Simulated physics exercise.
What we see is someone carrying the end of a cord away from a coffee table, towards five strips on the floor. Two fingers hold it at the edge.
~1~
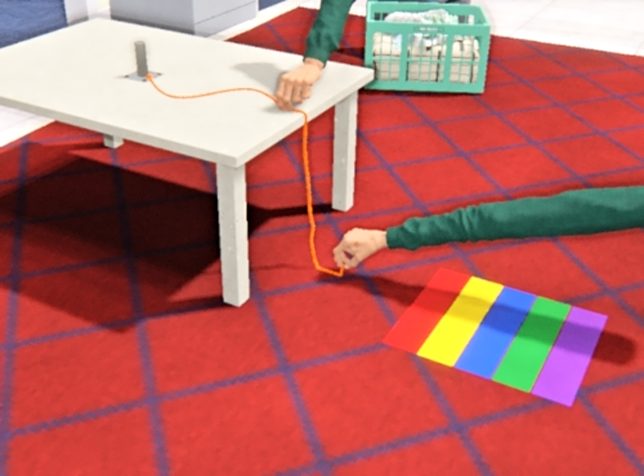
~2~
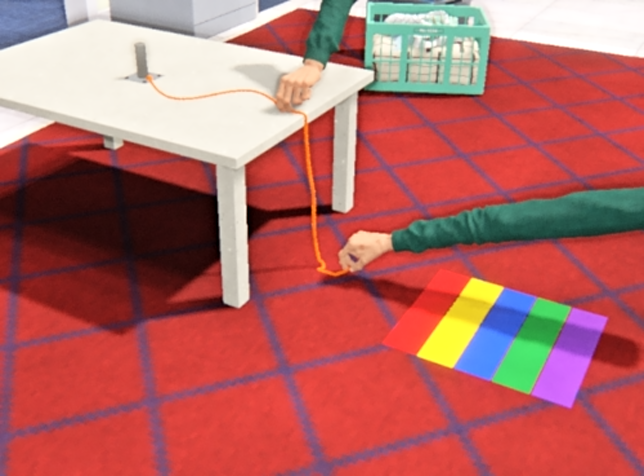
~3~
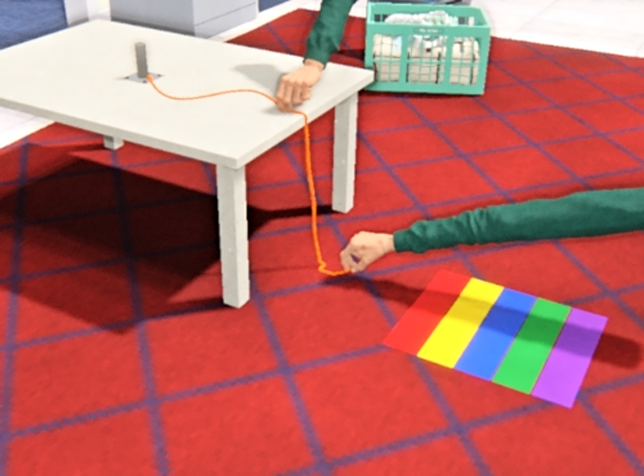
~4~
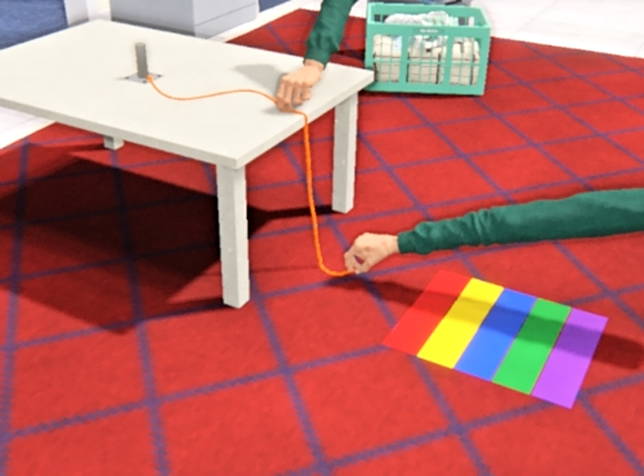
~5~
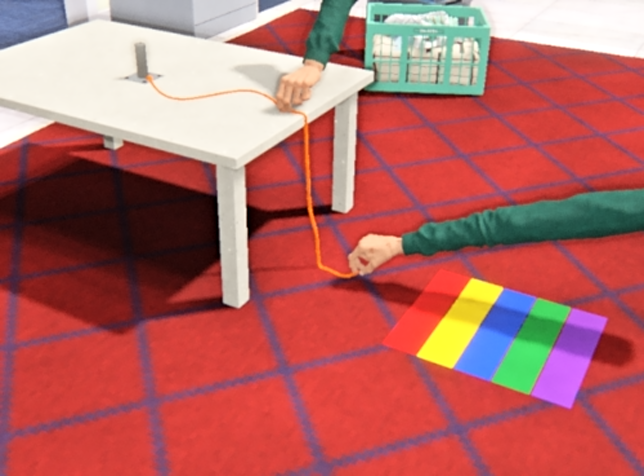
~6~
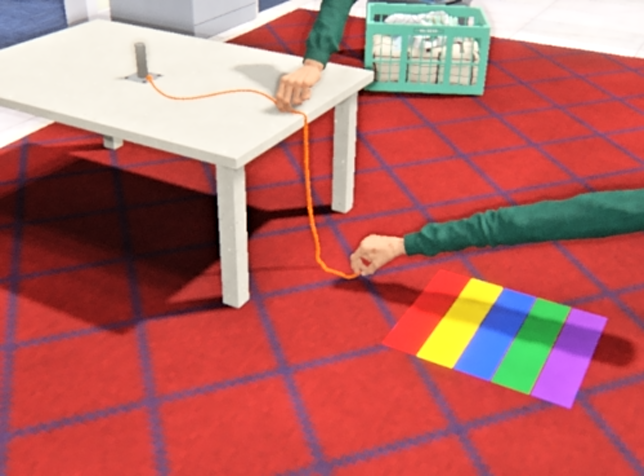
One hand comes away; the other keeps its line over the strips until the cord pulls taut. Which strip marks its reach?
It halts on the blue strip.
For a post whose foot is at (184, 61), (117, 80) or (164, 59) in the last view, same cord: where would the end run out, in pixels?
The places are (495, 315), (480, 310) and (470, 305).
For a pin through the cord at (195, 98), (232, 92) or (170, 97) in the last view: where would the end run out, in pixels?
In that order: (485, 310), (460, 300) and (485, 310).
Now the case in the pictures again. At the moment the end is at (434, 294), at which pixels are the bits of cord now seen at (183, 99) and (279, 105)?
At (213, 91), then (306, 128).
Soon after, end near (434, 294); over red.
Then, end near (477, 307); over yellow.
At full stretch, end near (504, 316); over blue. Over blue.
